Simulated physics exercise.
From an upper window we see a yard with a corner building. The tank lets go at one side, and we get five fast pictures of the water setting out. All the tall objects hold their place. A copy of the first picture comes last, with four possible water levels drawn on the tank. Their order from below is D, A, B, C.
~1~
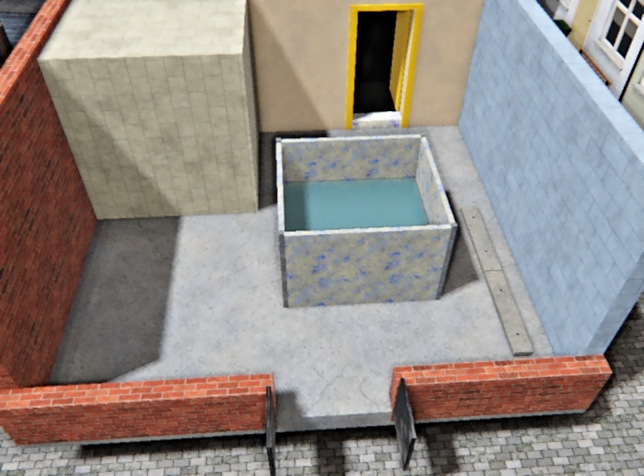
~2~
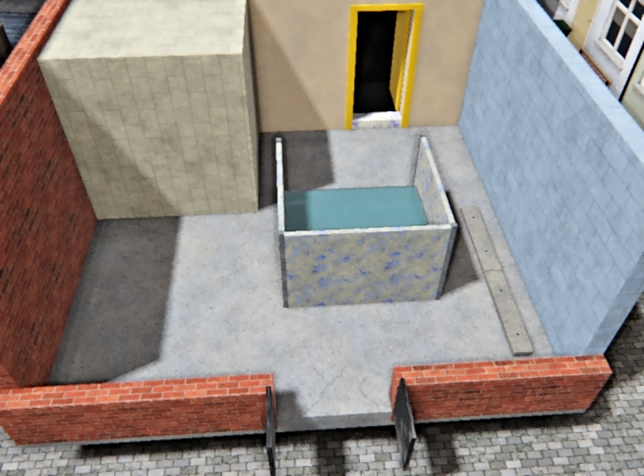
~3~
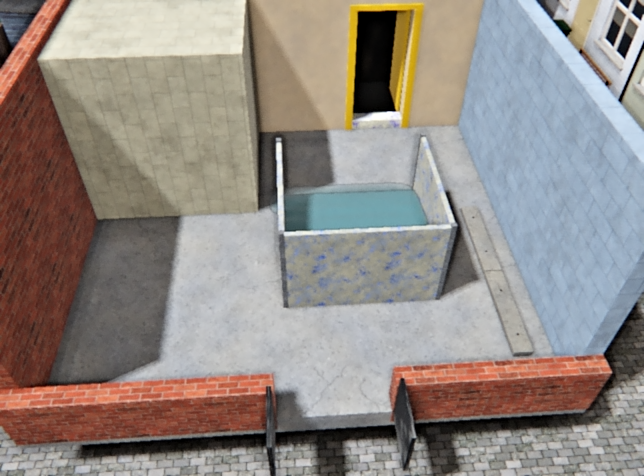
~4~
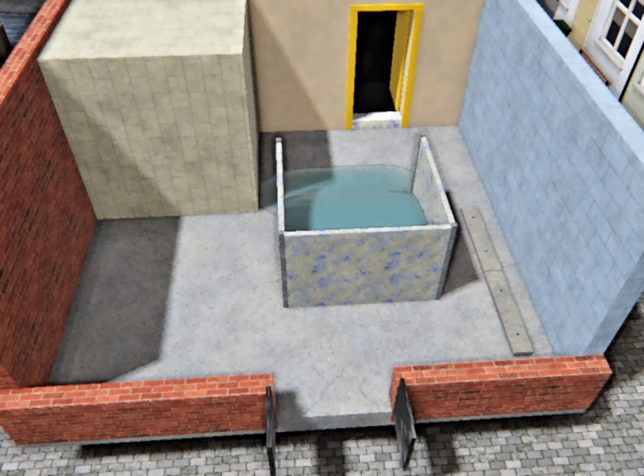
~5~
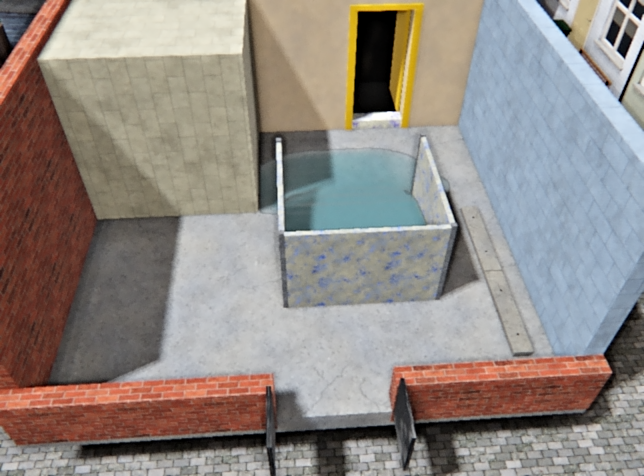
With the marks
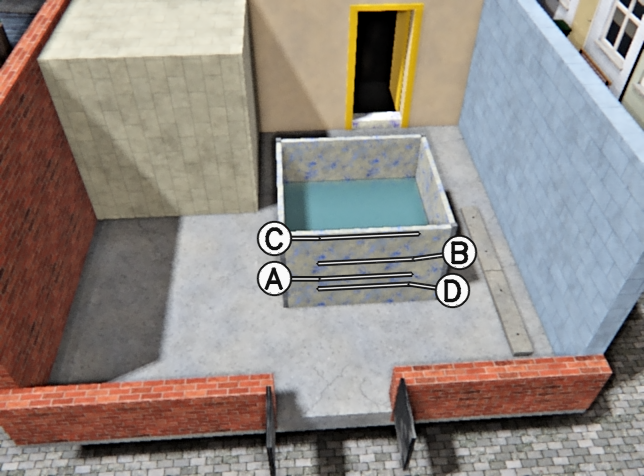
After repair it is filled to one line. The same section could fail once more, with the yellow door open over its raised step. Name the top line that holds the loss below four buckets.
D.
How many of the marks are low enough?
One of the four.
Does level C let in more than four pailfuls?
Yes.
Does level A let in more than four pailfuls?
Yes, it does.
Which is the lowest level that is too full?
A.
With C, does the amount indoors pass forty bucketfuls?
Yes, clearly.
On the marked copy, A at (365, 276); B at (366, 261); C at (368, 236); D at (364, 286); from the bottom up D, A, B, C.
With A, about 10 bucketfuls get in.
With B, dozens of bucketfuls pour in.
With C, dozens of bucketfuls pour in.
With D, a bucket or two gets in.
